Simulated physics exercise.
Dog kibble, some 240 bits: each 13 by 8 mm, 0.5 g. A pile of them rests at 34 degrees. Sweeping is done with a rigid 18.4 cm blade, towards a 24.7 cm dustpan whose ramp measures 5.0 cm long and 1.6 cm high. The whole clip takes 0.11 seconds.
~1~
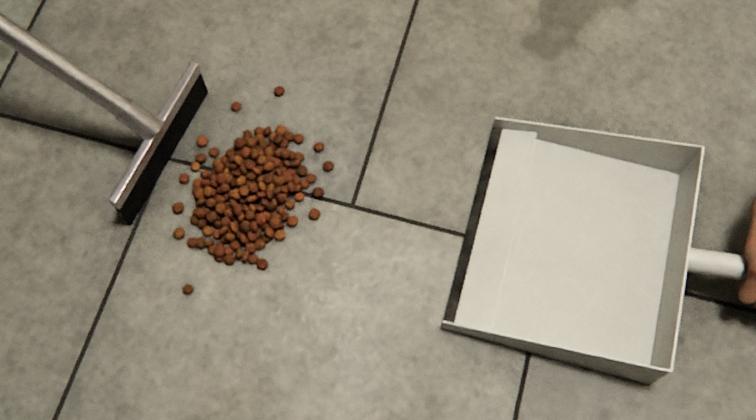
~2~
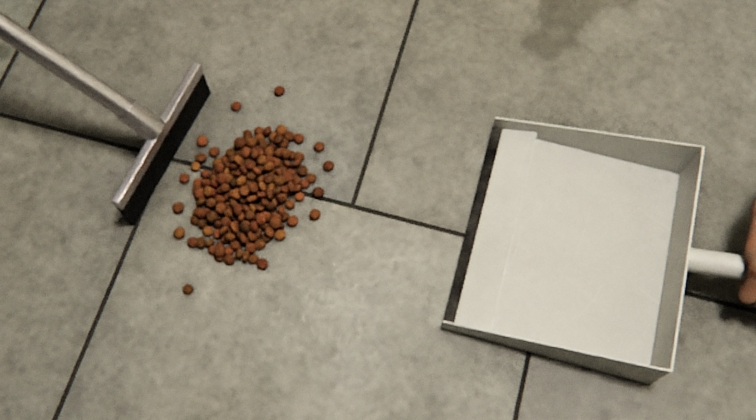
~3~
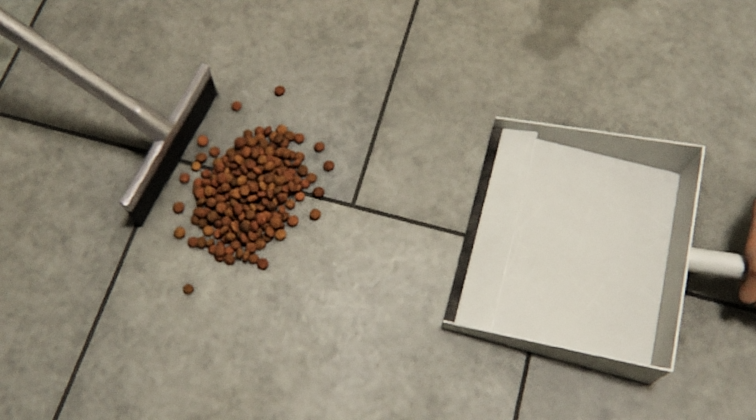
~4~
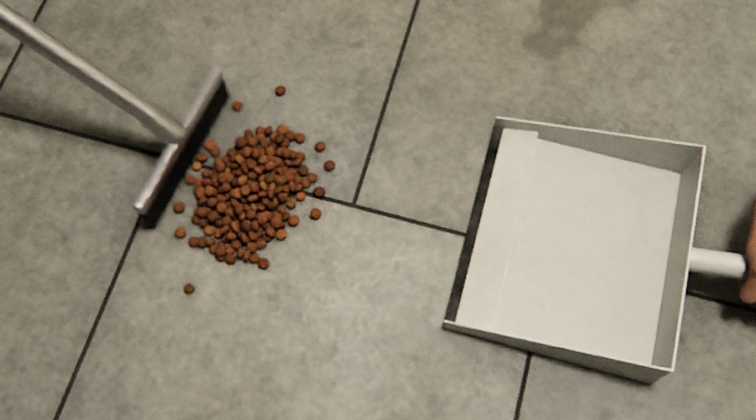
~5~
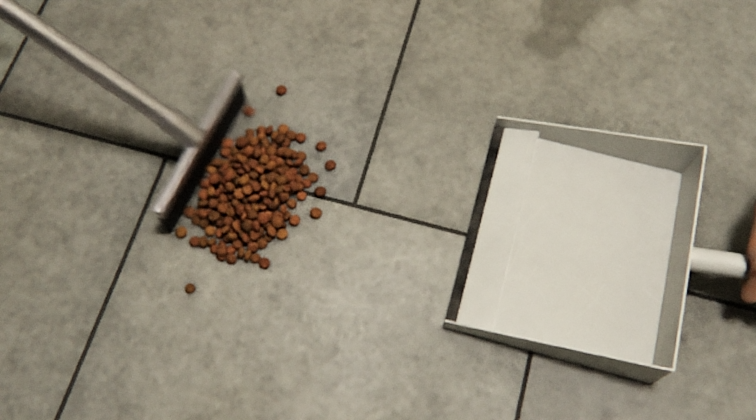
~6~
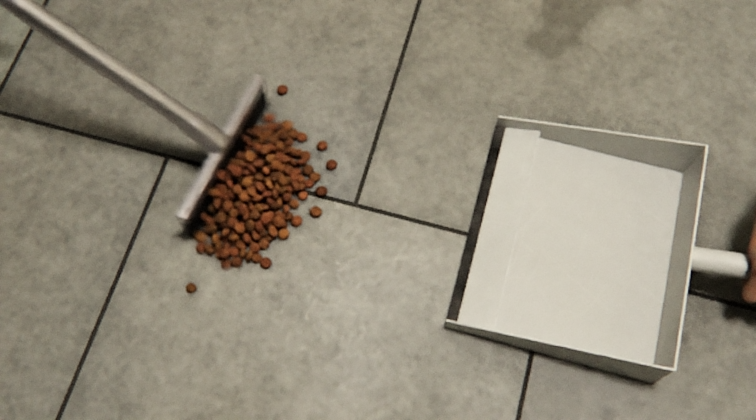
A squeegee-like blade on a long handle slid rightward across gray tiles into a pile of brown kibble, pushing its left side slightly, while a hand at the right edge held a pale dustpan nearly still.
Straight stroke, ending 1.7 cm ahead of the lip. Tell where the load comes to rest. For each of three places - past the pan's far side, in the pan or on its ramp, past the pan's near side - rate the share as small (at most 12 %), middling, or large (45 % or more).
Far side: Small; pan: Large; near side: Middling.
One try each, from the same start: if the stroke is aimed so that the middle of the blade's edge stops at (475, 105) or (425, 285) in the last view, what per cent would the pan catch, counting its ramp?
Roughly 15 per cent for the first try and 45 per cent for the second.
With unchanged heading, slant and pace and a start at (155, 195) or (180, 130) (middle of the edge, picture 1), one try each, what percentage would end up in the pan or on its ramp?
Roughly 50 % and 45 %.
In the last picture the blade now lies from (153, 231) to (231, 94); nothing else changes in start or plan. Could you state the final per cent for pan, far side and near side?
Final per cent - pan 20, far 0, near 45.
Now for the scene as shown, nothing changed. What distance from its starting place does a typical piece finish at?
That distance is close to 26 cm.
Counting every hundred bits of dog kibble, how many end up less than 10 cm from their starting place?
About 0 %.
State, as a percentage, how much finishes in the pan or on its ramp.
I'd say close to 55 per cent.
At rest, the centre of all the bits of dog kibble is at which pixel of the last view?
Once everything settles, the centre is around (473, 262).
Then, 0.11 s after the last picture, middle of the blade 14 cm from the lip; 0 % over the lip, far side 0 %, near side 10 %.
Then, 0.19 s after the last picture, middle of the blade 5 cm from the lip; 0 % over the lip, far side 0 %, near side 20 %.
Then, 0.41 s after the last picture, middle of the blade 3 cm from the lip; 55 % over the lip, far side 0 %, near side 20 %.
In the end, far side 0 %, pan 55 %, near side 20 %, in front of the lip or behind the blade 20 %.
